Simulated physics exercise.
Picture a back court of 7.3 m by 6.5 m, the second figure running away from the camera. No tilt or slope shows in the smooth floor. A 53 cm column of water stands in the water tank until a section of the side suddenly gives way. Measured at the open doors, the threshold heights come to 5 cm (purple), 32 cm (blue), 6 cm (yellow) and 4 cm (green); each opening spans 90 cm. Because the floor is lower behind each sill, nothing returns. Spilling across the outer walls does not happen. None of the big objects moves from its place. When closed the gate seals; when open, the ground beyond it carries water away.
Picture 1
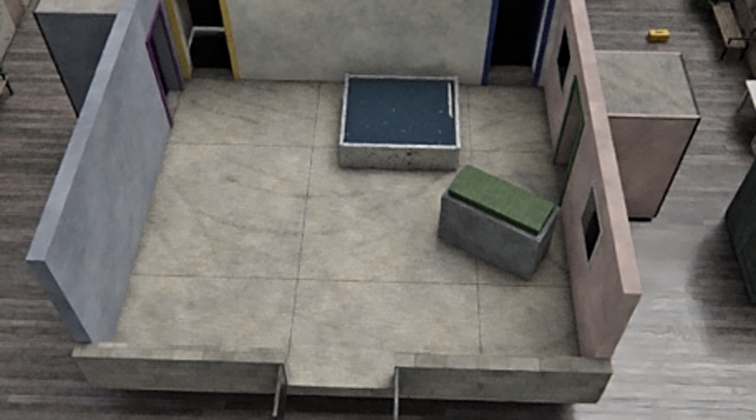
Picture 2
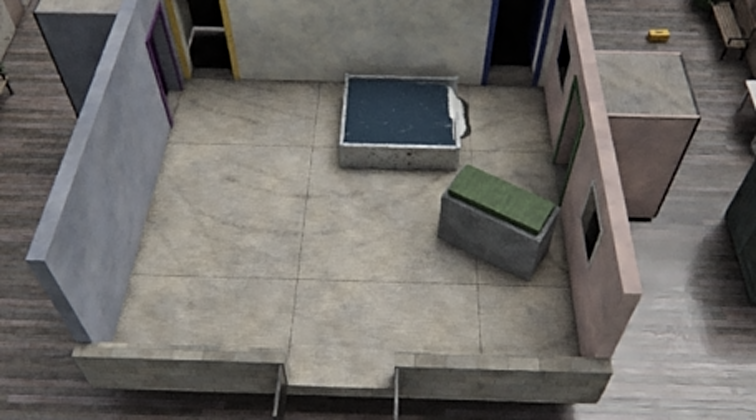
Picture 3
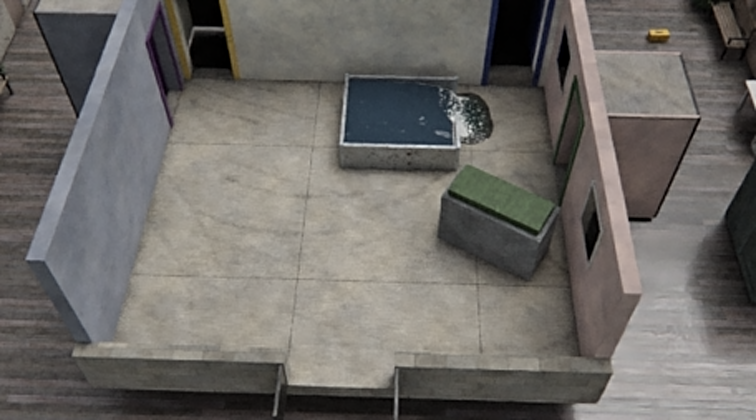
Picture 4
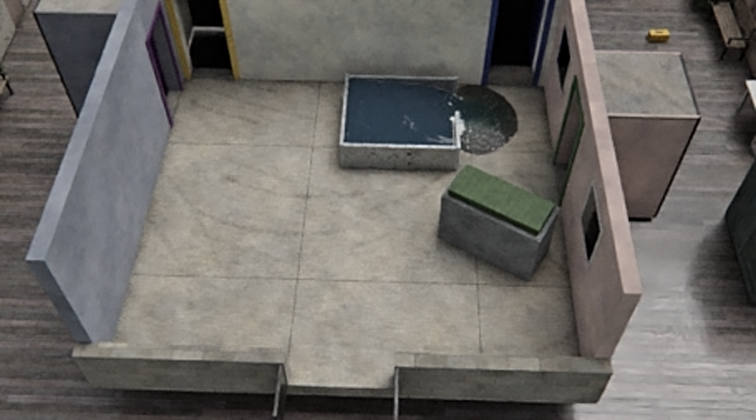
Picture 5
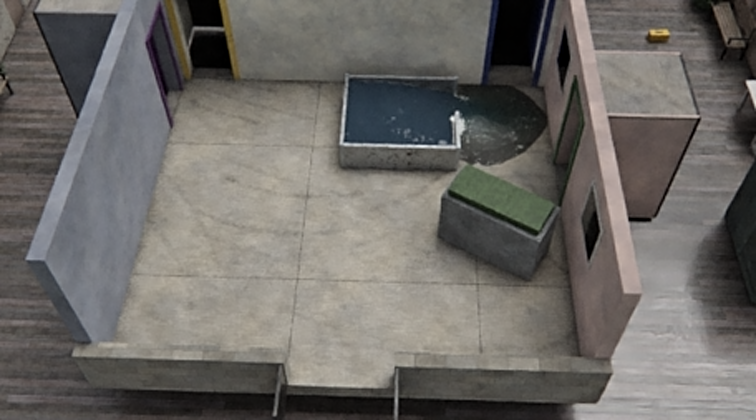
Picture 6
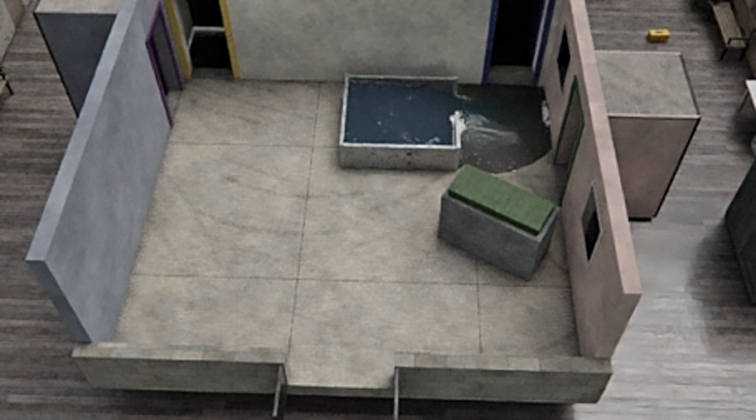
In this clip, a still tank of dark water in a walled court opens at its right side, and water pours onto the pale floor, spreading rightward in a widening dark sheet behind a green-topped block toward the pinkish wall.
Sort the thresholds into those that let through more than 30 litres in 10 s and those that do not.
Sorted: Purple door does not; blue door does not; yellow door does not; green door lets more through.
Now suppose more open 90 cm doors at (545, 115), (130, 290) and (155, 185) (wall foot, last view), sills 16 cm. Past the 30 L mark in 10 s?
More, less, less.
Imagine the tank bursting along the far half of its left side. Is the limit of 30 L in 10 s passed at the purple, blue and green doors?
Then purple exceeds it, blue does not exceed it, green does not exceed it.
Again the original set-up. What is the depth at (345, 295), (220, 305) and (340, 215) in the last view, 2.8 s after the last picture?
The depths come out at 0, 0 and 0 centimetres, in the order listed.
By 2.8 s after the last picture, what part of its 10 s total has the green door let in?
About 25 per cent.
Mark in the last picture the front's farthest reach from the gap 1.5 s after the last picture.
I'd put it near pixel (560, 262) of the last picture.
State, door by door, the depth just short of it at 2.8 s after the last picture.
In cm: Purple 0, blue 21, yellow 0, green 9.
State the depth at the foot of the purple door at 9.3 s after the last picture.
Some 4.5 centimetres of depth.
Then, 0.7 s after the last picture water covers 10 % of the floor and is deepest (42 cm) near (538, 92); purple door not reached, blue door 24 cm at the sill, 0 L in, yellow door not reached, green door 7 cm at the sill, 0 L in.
Then, 1.5 s after the last picture water covers 15 % of the floor and is deepest (34 cm) near (538, 92); purple door not reached, blue door 31 cm at the sill, 1 L in, yellow door not reached, green door 10 cm at the sill, 7 L in.
Then, 2.8 s after the last picture water covers 20 % of the floor and is deepest (22 cm) near (540, 105); purple door not reached, blue door 21 cm at the sill, 2 L in, yellow door not reached, green door 9 cm at the sill, 31 L in.
Then, 5.3 s after the last picture water covers 45 % of the floor and is deepest (17 cm) near (526, 236); purple door not reached, blue door 15 cm at the sill, 2 L in, yellow door 2 cm at the sill, 0 L in, green door 11 cm at the sill, 64 L in.
Then, 9.3 s after the last picture water covers 85 % of the floor and is deepest (10 cm) near (504, 227); purple door 5 cm at the sill, 0 L in, blue door 10 cm at the sill, 2 L in, yellow door 4 cm at the sill, 0 L in, green door 8 cm at the sill, 128 L in.
